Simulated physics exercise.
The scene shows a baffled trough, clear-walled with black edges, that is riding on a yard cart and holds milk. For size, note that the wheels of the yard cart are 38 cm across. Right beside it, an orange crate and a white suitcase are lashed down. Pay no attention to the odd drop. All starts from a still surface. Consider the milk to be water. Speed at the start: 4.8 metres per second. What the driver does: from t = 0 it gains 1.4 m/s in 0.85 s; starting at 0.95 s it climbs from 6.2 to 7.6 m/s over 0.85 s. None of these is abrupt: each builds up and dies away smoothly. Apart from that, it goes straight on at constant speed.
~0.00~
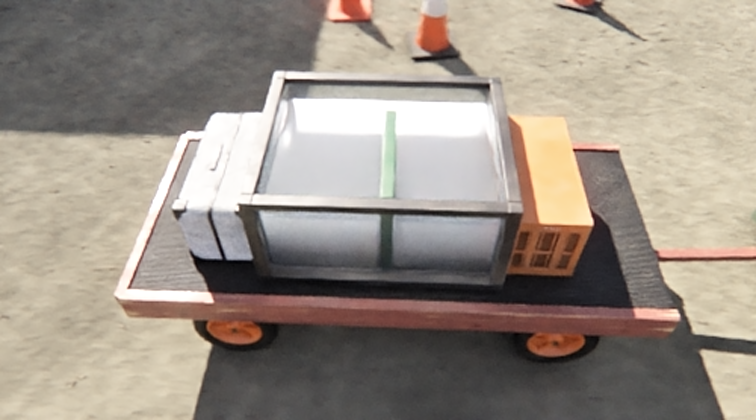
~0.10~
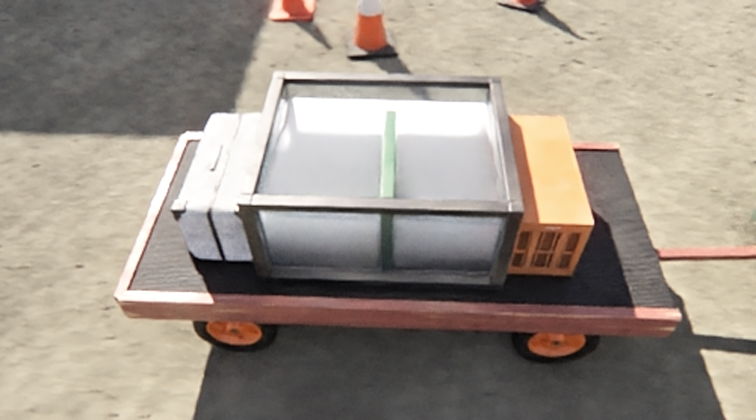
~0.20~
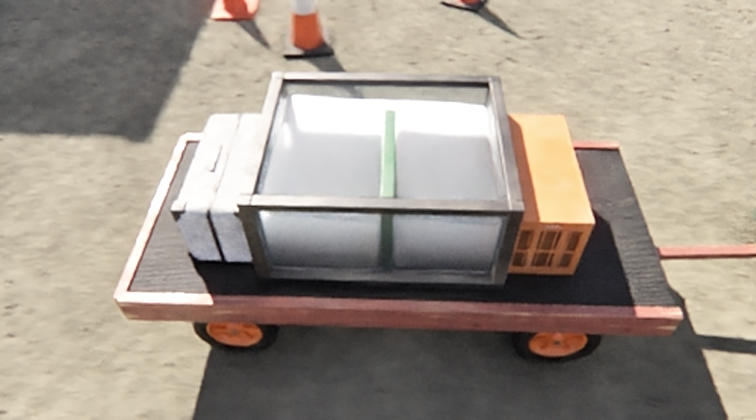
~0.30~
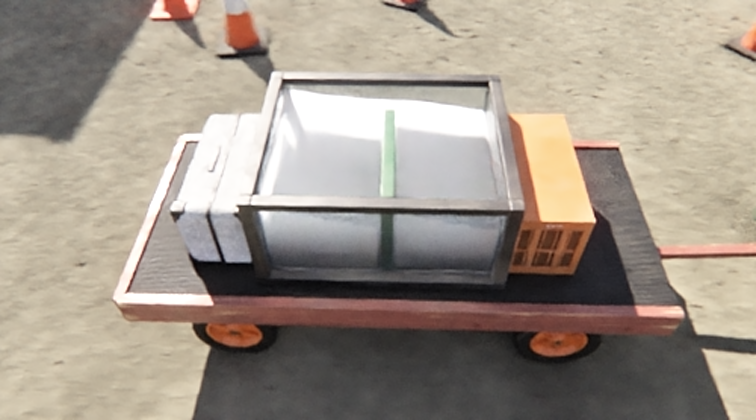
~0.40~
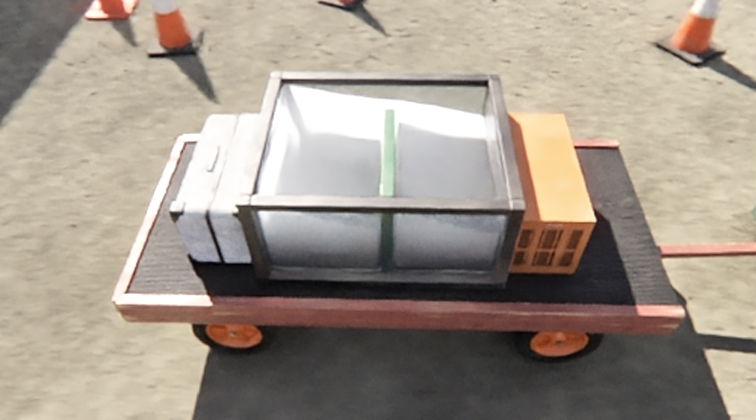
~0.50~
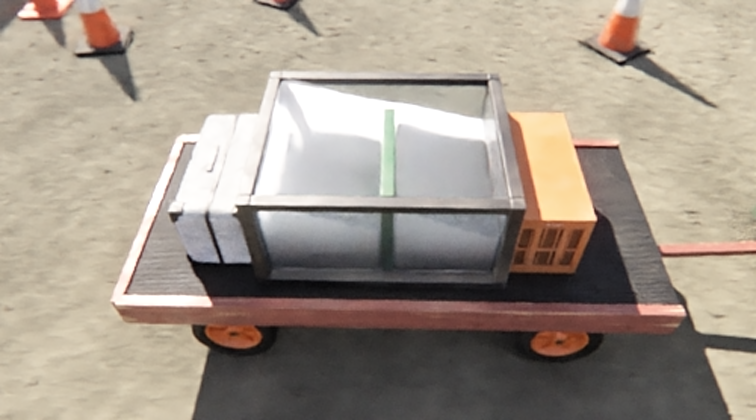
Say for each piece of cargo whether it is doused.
First the orange crate, which is spared; then the white suitcase, which is hit.
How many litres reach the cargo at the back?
3 L.
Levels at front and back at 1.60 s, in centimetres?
Reading: About 28 cm in front, about 42 cm behind.
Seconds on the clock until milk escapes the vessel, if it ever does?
1.4 s.
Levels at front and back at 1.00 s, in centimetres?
I'd say some 28 centimetres in front and some 38 centimetres behind.
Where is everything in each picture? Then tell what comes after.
The surface is at (471, 112) by the front wall; at (301, 107) by the back wall; it lies level with the rim line; board top at (387, 199); the front is on the right, levels are read along the far wall; the orange crate stands at the front; the white suitcase stands at the back; a wheel hub at (233, 336), in the first frame.
The surface is at (471, 111) by the front wall; at (301, 108) by the back wall; it lies level with the rim line, in the second frame.
The surface is at (471, 112) by the front wall; at (300, 107) by the back wall; it lies level with the rim line, in the third frame.
The surface is at (469, 120) by the front wall; at (298, 97) by the back wall; it climbs 6° towards the back, in the fourth frame.
The surface is at (469, 123) by the front wall; at (296, 91) by the back wall; it climbs 10° towards the back and 2° towards the far side, in the fifth frame.
The surface is at (468, 128) by the front wall; at (296, 89) by the back wall; it climbs 13° towards the back; a wheel hub at (232, 340), in the sixth frame.
After 1.00 s the surface is 28 cm up at the front and 37 cm at the back; nothing has left.
After 1.60 s the surface is 27 cm up at the front and 42 cm at the back; 1 per cent is out, over the back.
After 2.30 s the surface is 34 cm up at the front and 36 cm at the back; 2 per cent is out, over the back.
After 4.78 s 2 per cent is out, over the back; the orange crate has caught nothing and the white suitcase 3 litres.
